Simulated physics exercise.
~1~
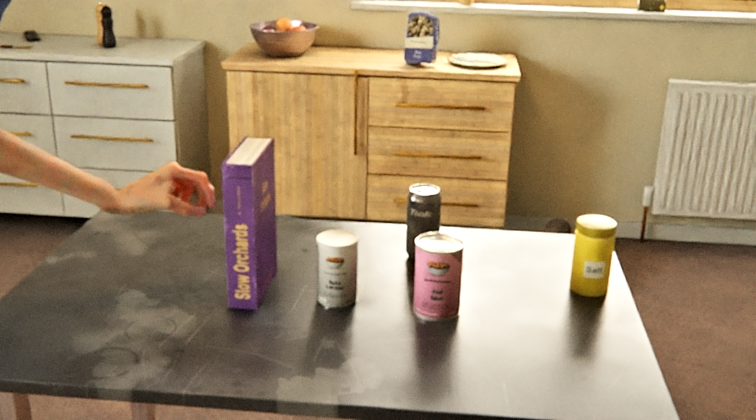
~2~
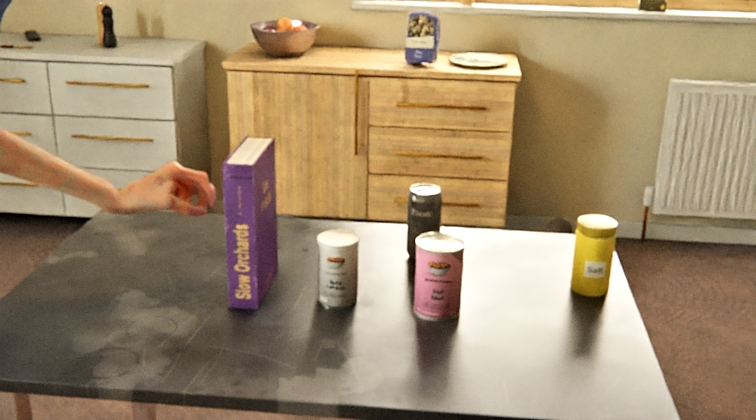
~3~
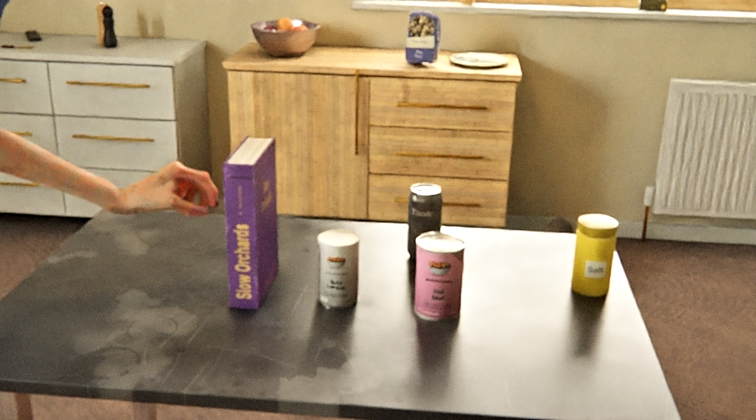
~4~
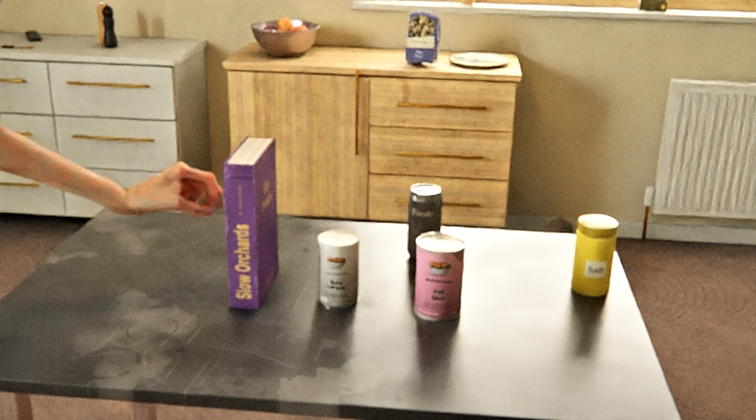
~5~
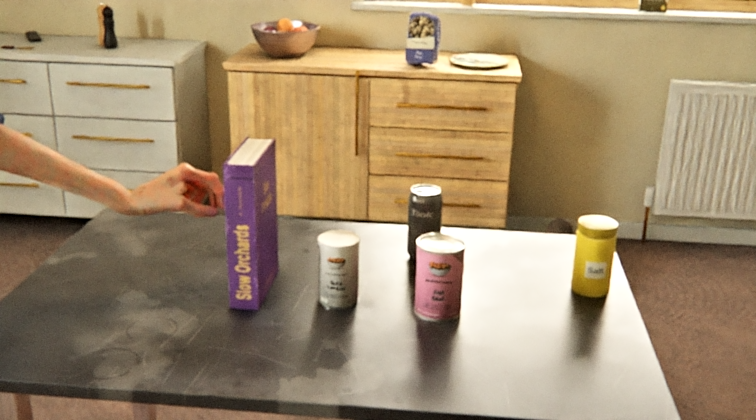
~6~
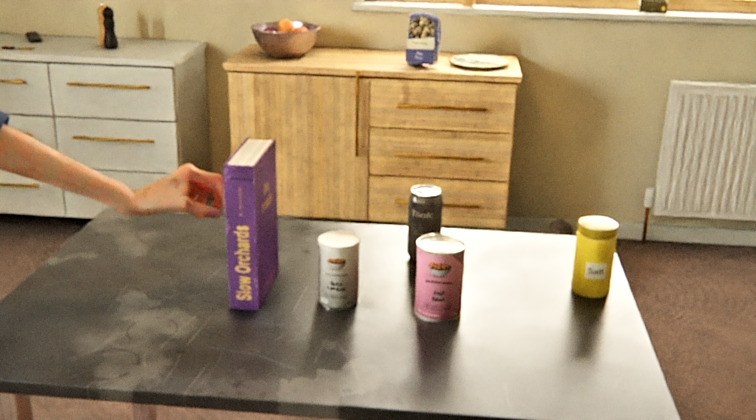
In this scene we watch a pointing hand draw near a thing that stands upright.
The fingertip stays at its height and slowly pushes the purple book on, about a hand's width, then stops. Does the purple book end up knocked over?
Yes, it goes over.
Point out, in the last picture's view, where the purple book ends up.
At about (309, 244).
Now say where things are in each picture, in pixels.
Purple book (252, 221), in the first frame.
Purple book (252, 221), in the second frame.
Purple book (253, 221), in the third frame.
Purple book (253, 221), in the fourth frame.
Purple book (253, 222), in the fifth frame.
Purple book (253, 222), in the sixth frame.
Then, 0.50 s later than the last frame, purple book tilted by 14° near (271, 222).
Then, 0.80 s later than the last frame, purple book tilted by 48° near (309, 235).
Then, 0.90 s later than the last frame, purple book tilted by 54° near (310, 243).
When it is over, lying over on the table, purple book. End places, in pixels of the last picture, purple book near (309, 245).
